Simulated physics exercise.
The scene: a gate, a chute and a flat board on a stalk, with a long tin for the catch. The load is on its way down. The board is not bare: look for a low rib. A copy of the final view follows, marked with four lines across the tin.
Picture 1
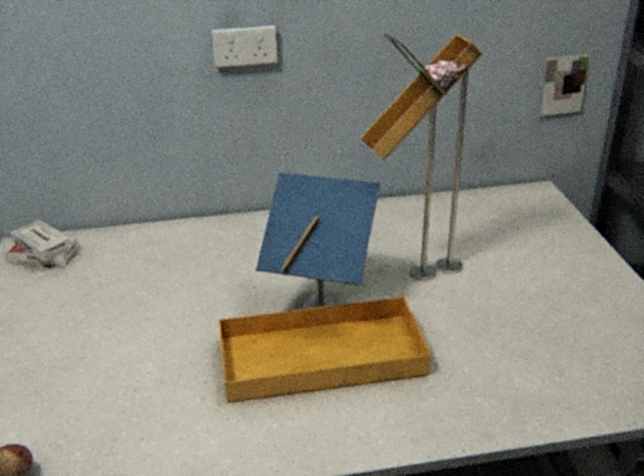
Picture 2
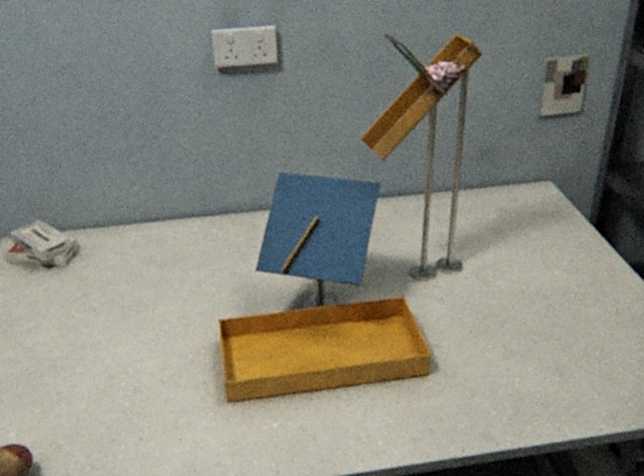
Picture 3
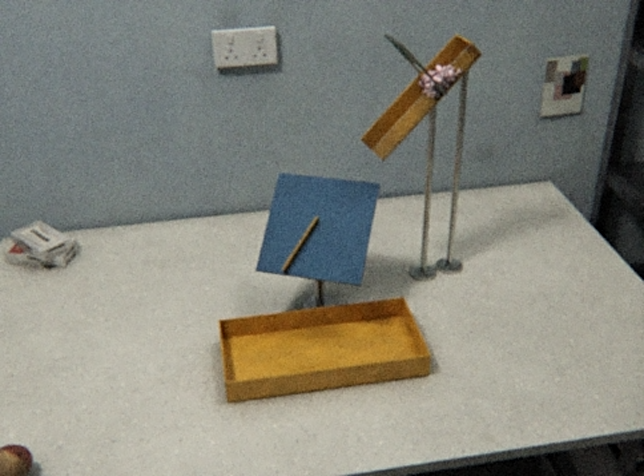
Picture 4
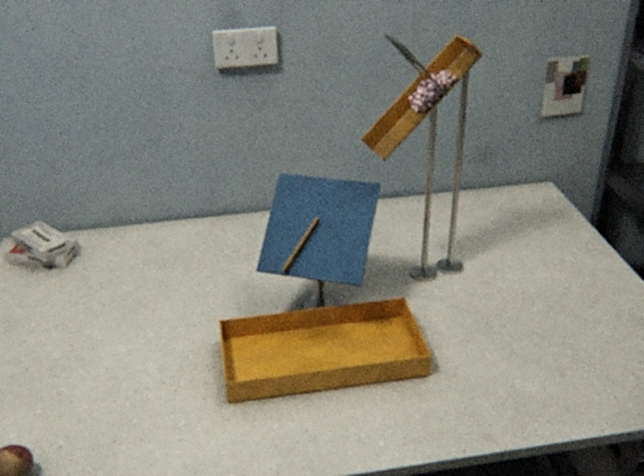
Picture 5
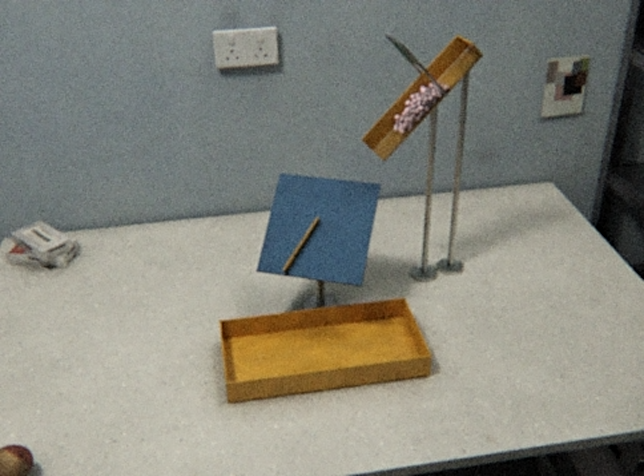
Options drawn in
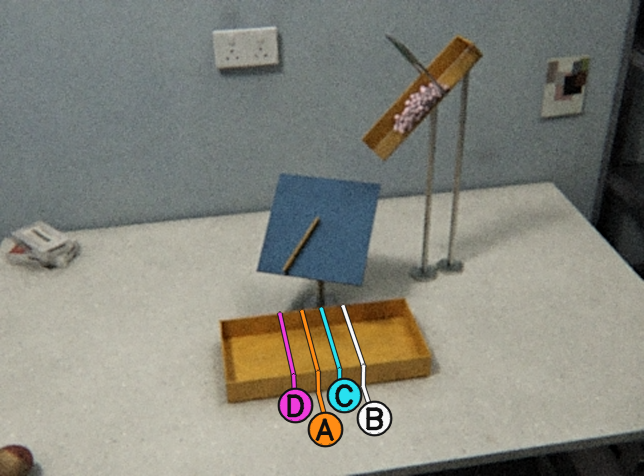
On a pale table against a grey-blue wall, a sloping wooden chute stands on two thin rods above a tilted blue board with a low rib and an empty long tin. Small pinkish-white beads start bunched behind a gate near the chute's upper end, then slide down leftward, spreading along its lower part.
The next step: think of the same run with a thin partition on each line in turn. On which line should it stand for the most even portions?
D beats the others.
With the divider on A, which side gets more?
Left.
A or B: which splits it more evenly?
The answer is A.
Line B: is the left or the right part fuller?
The left side.
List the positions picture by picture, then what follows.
The first frame shows load behind the gate (442, 75), sugar pearls; lip of the chute (377, 155), sloping fairly steeply.
The second frame shows middle of the board (318, 226), tilted fairly steeply; middle of its low edge (307, 277); of its high edge (329, 177).
The third frame shows front corners of the tin (226, 383) and (430, 355), empty; front of the load (424, 92).
The fourth frame shows middle of the load (430, 92); its front (418, 110), roughly a third of the way to the lip; rib from (318, 217) to (283, 270).
The fifth frame shows middle of the load (418, 105); its front (396, 129), roughly two thirds of the way to the lip.
On the marked copy, line A crosses the front rim at (317, 371); line B crosses the front rim at (363, 365); line C crosses the front rim at (339, 368); line D crosses the front rim at (293, 374).
Choosing A, of what is caught, the larger part on the left of the divider, about a tenth on the right.
Choosing B, of what is caught, almost all on the left of the divider, just a few on the right.
Choosing C, of what is caught, almost all on the left of the divider, just a few on the right.
Choosing D, of what is caught, roughly half on the left of the divider, roughly half on the right.
